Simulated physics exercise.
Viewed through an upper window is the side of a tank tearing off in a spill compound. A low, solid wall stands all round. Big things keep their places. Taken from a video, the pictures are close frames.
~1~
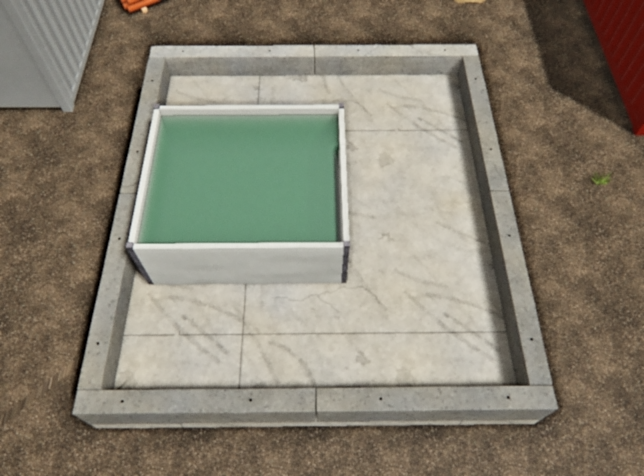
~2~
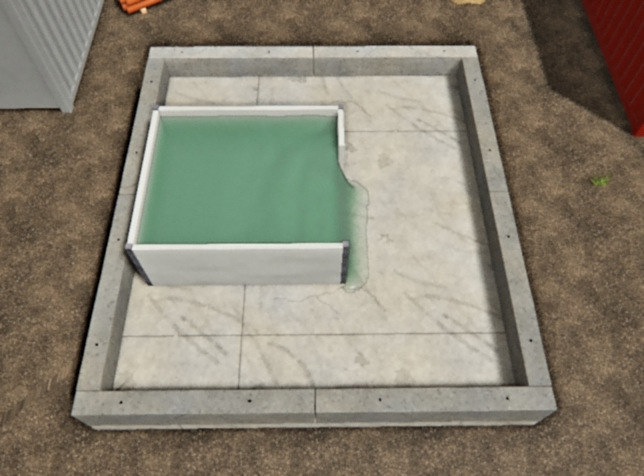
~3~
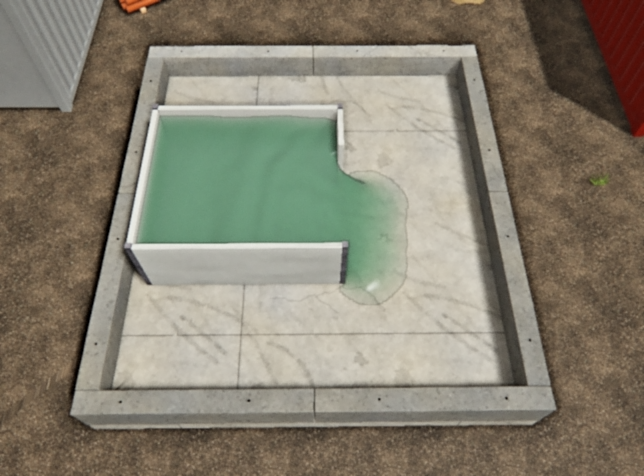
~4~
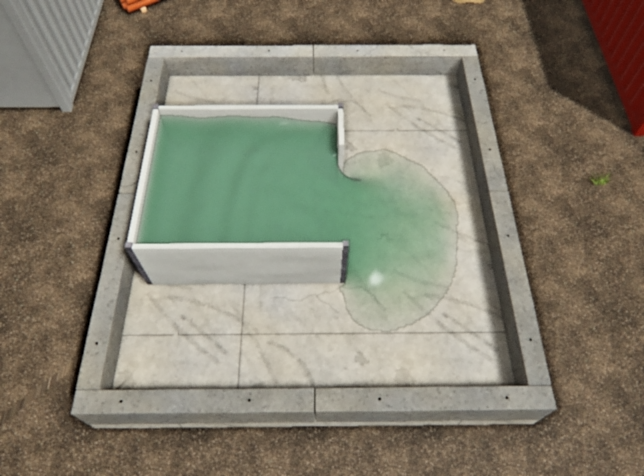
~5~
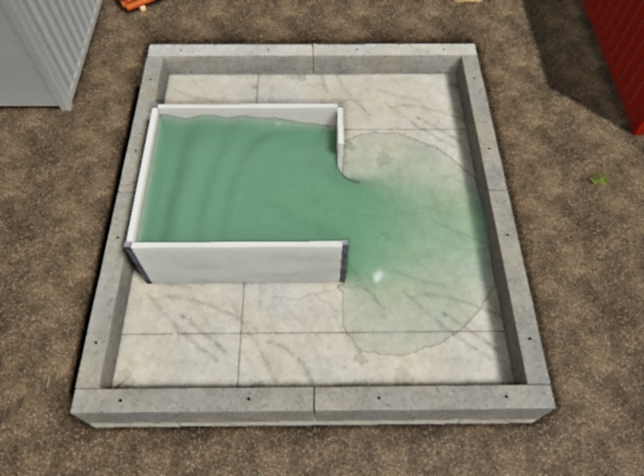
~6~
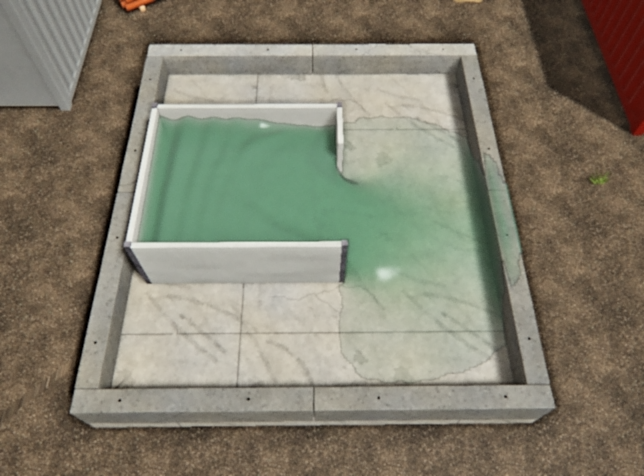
In the video, green liquid fills an open white-walled tank inside a low gray walled enclosure, then pours out through a gap on the tank's right side, fanning across the pale floor to the enclosure's right wall and spreading toward the viewer.
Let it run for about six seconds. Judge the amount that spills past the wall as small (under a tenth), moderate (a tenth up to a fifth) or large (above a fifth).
It is small.
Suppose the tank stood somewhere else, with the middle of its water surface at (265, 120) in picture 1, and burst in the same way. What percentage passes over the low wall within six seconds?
Close to 6 parts in a hundred.
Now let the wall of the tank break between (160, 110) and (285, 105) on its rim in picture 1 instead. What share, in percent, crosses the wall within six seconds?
Roughly 12 %.
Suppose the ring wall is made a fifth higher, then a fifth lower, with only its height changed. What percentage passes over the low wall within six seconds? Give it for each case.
2 % and 12 %.
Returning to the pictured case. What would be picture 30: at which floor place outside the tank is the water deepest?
My best guess is roughly (154, 167).
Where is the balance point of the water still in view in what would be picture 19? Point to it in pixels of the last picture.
It's close to (342, 225).
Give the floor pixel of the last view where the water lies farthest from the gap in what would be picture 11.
My pick would be pixel (447, 79).
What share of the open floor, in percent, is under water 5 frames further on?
It comes out near 40 percent.
A moment on, water covers 35 % of the floor; the low wall has let 0 % over.
Next, water covers 40 % of the floor; the low wall has let 1 % over.
Then, water covers 60 % of the floor; the low wall has let 6 % over.
Later, water covers 80 % of the floor; the low wall has let 7 % over.
In the end, water covers 80 % of the floor; the low wall has let 7 % over.
